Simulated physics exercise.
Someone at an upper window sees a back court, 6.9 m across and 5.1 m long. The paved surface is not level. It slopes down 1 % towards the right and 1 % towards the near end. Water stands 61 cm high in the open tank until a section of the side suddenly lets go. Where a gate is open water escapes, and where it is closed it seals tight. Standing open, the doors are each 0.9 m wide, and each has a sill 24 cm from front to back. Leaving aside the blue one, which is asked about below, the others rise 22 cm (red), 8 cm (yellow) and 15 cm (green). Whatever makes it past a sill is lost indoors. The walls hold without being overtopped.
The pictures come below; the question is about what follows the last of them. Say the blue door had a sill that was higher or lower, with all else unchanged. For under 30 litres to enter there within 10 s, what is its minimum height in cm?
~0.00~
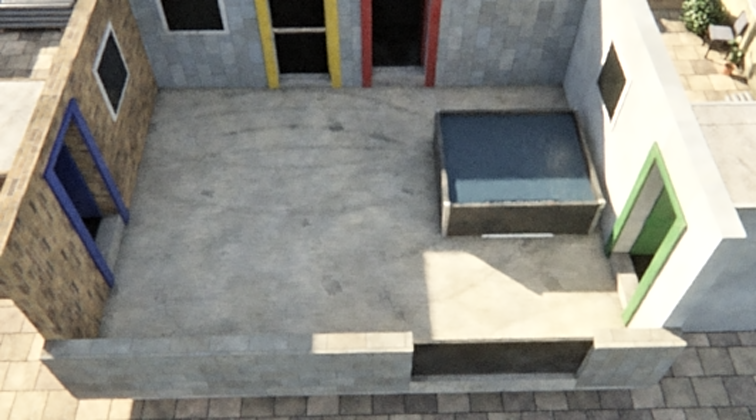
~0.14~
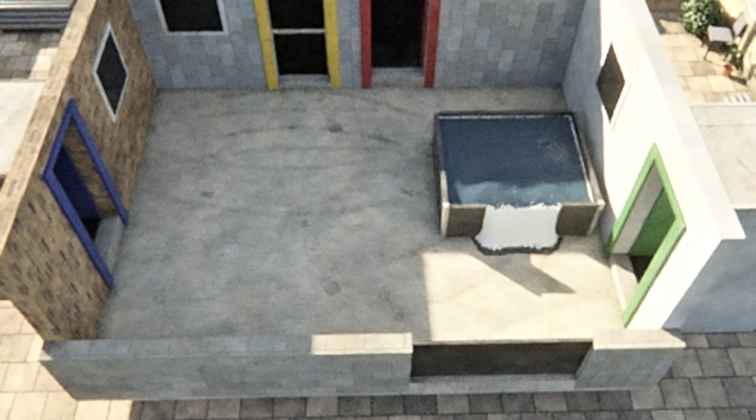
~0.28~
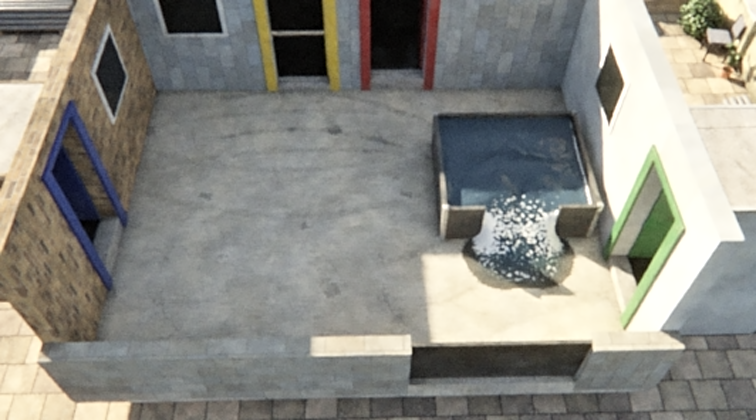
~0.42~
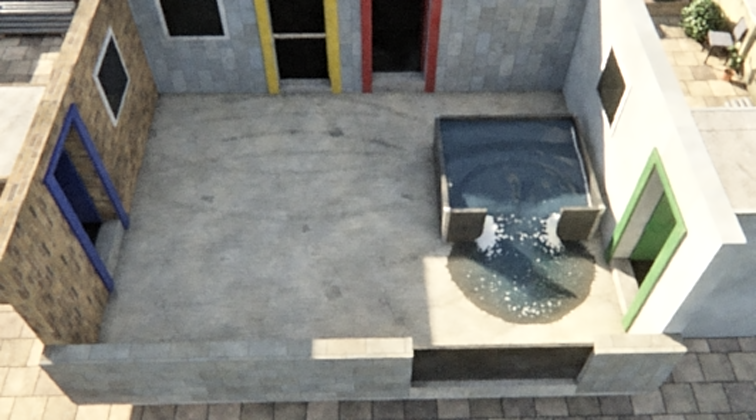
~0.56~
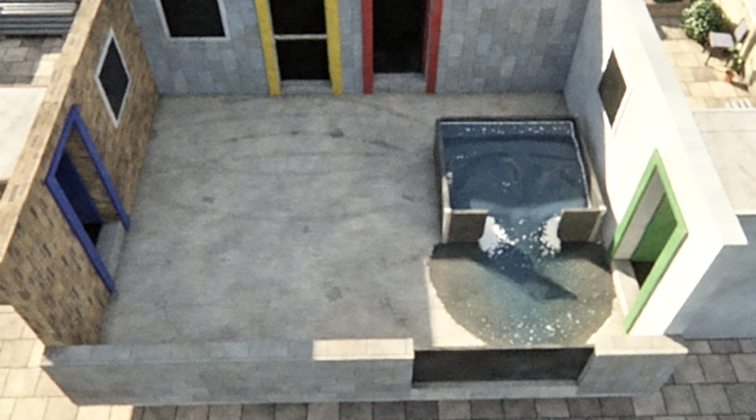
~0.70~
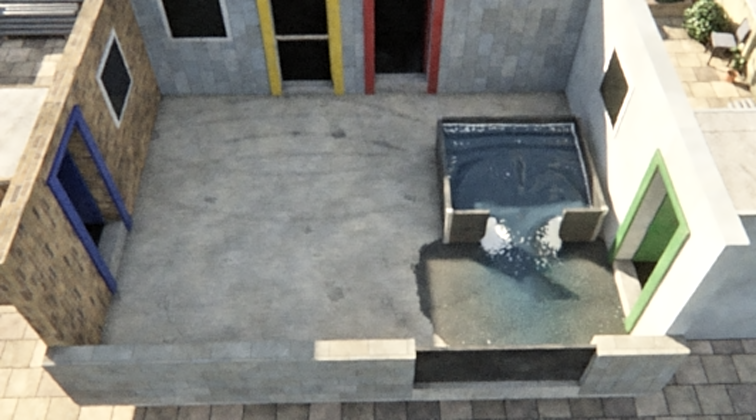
Its minimum height would be about 6.5 cm.
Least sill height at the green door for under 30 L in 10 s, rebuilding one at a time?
For green, a step near 17 cm.
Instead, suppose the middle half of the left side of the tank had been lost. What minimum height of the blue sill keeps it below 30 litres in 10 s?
About 9.5 cm.
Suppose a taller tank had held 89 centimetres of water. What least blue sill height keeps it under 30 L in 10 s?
You'd need a step of close to 12.0 cm.
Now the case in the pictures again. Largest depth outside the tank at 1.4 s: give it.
50 cm.
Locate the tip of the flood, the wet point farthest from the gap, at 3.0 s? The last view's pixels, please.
The tip of the flood lies near (93, 376).
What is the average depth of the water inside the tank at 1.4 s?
I'd put it near 41 cm.
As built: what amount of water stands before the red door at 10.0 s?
Depth: Near 5.0 cm.
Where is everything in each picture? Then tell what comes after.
The first frame shows still water, 61 cm deep, in the open tank at (514, 158); the blue door at (95, 207) is dry.
In the second frame, the front is at (485, 249), 0.3 m from the gap at (518, 225); 0.3 m2 of floor is wet, 61 cm left at the back.
In the third frame, the gap is at (517, 228), the front 0.8 m out at (502, 283); the back of the open tank holds 61 cm.
In the fourth frame, the front is at (513, 317), 1.3 m from the gap at (518, 230); 1.9 m2 of floor is wet, 60 cm left at the back.
In the fifth frame, water pours out at (519, 231) and has run 1.9 m, to a hidden place; about 5 cm deep outside, 54 cm at the back.
In the sixth frame, the gap is at (521, 230), the front 2.0 m out at a hidden place; the back of the open tank holds 52 cm; the blue door at (98, 214), 5.7 m from the gap, is still 4.5 m from the nearest water.
After 1.4 s water covers 15 % of the floor, deepest (50 cm) near (636, 368); it has not reached the blue door.
After 3.0 s water covers 40 % of the floor, deepest (28 cm) near (622, 368); it has not reached the blue door.
After 10.0 s water covers 95 % of the floor, deepest (12 cm) near (608, 368); 6 cm at the blue door, 0 litres in over its 26 cm sill.
At the blue door as built, the water arrived by 3.6 s and peaked near 12 cm at 4.4 s.
With a sill of 6 cm, 40 litres would have come in within the 10 s; with 8 cm, 14 litres. So under 30 litres takes about 6.5 cm.
